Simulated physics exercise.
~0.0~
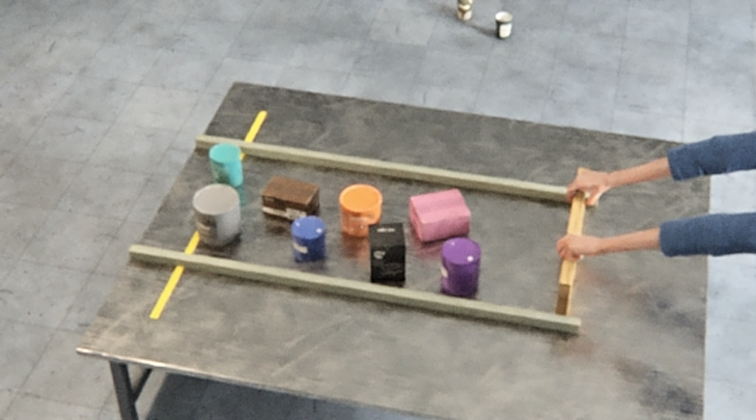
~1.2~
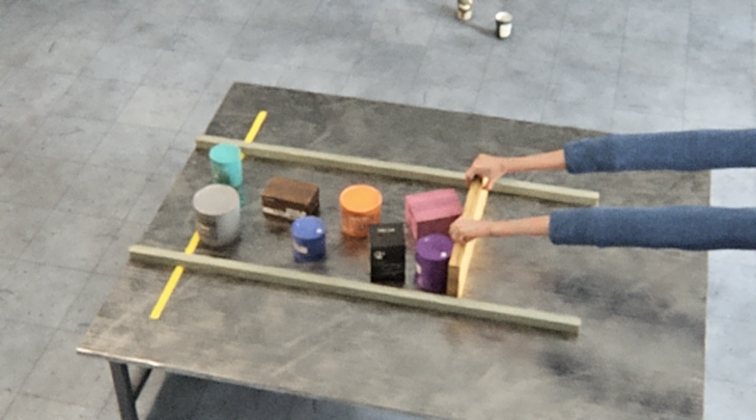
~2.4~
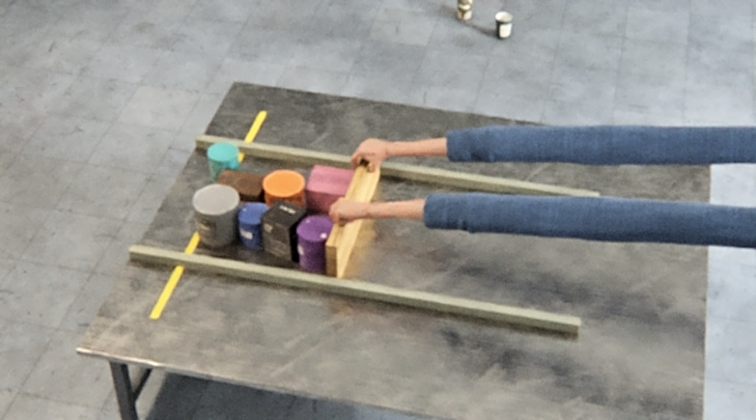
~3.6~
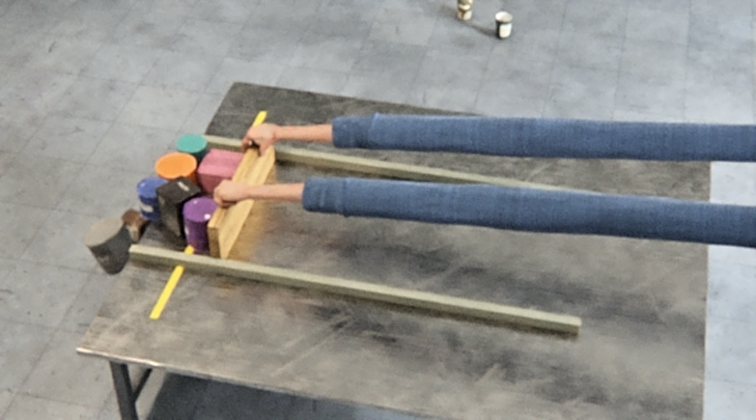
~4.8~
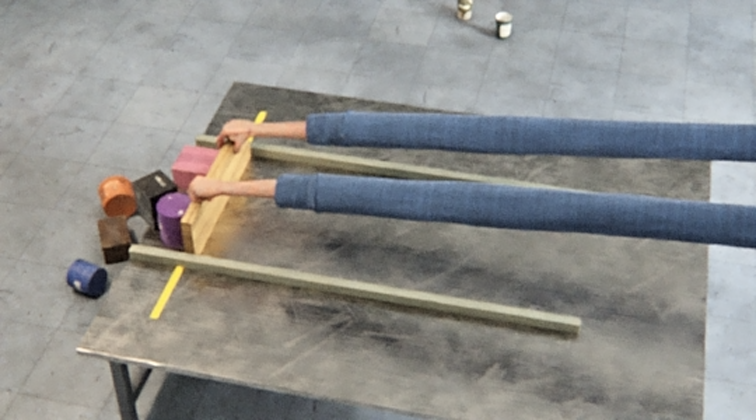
On a dark, scuffed table above a grey tiled floor, seen from above at an angle, two long rails flank a yellow tape strip near the left edge. Between them stand turquoise, grey, blue, orange and purple containers, a brown parcel, a pink parcel and a black box. Two blue-sleeved arms push an upright plank leftward from the right, gathering the purple container and pink parcel, then the rest. The packed group crosses the tape, and the grey pail tips over the edge. Five items go off, while purple, pink and black remain against the plank.
